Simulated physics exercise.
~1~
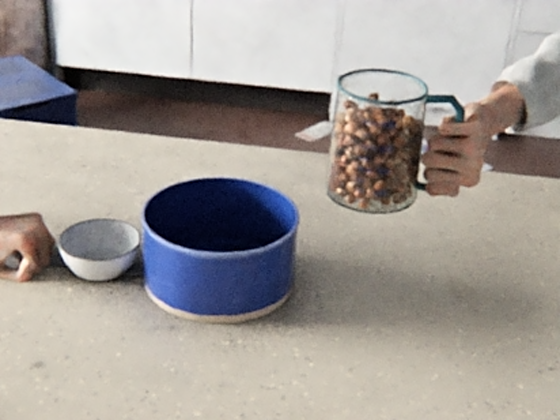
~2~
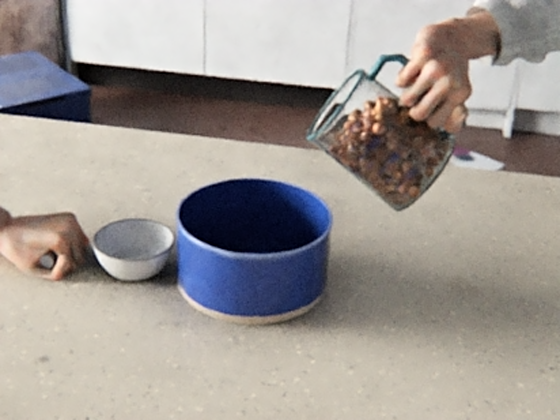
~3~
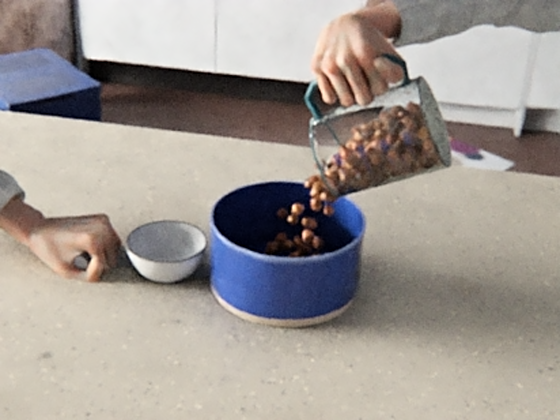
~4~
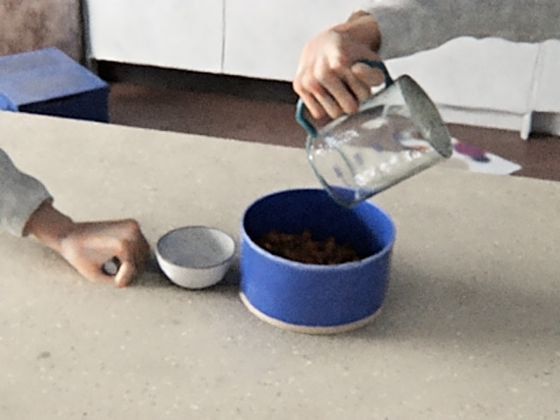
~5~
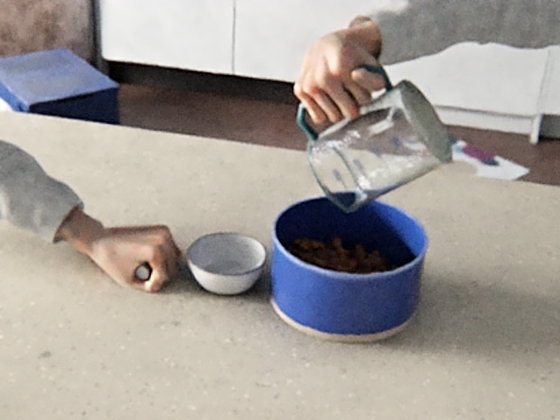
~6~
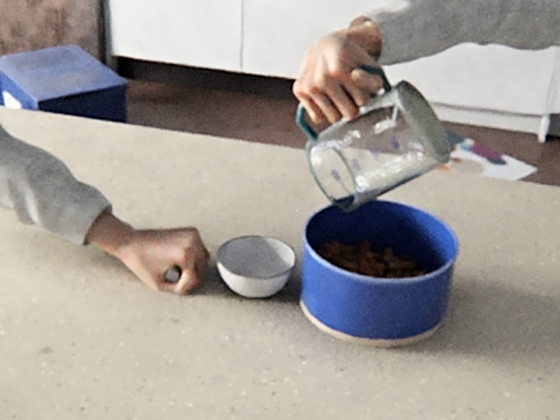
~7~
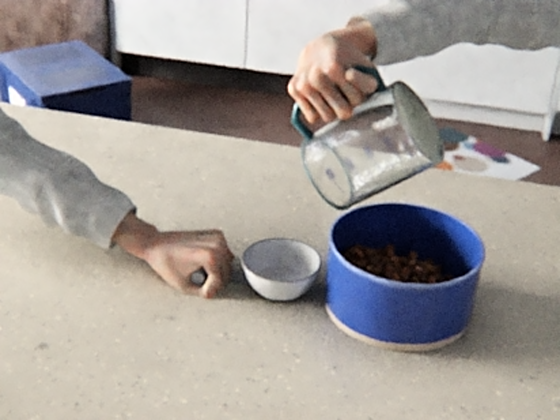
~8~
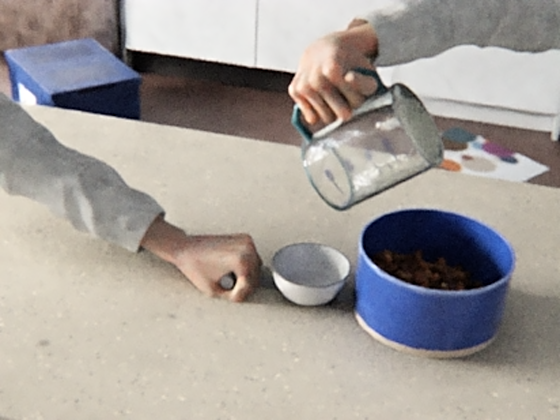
On a tabletop, one hand moves a bowl and blue pot rightward while another pours hazelnuts into the pot, emptying the jug.
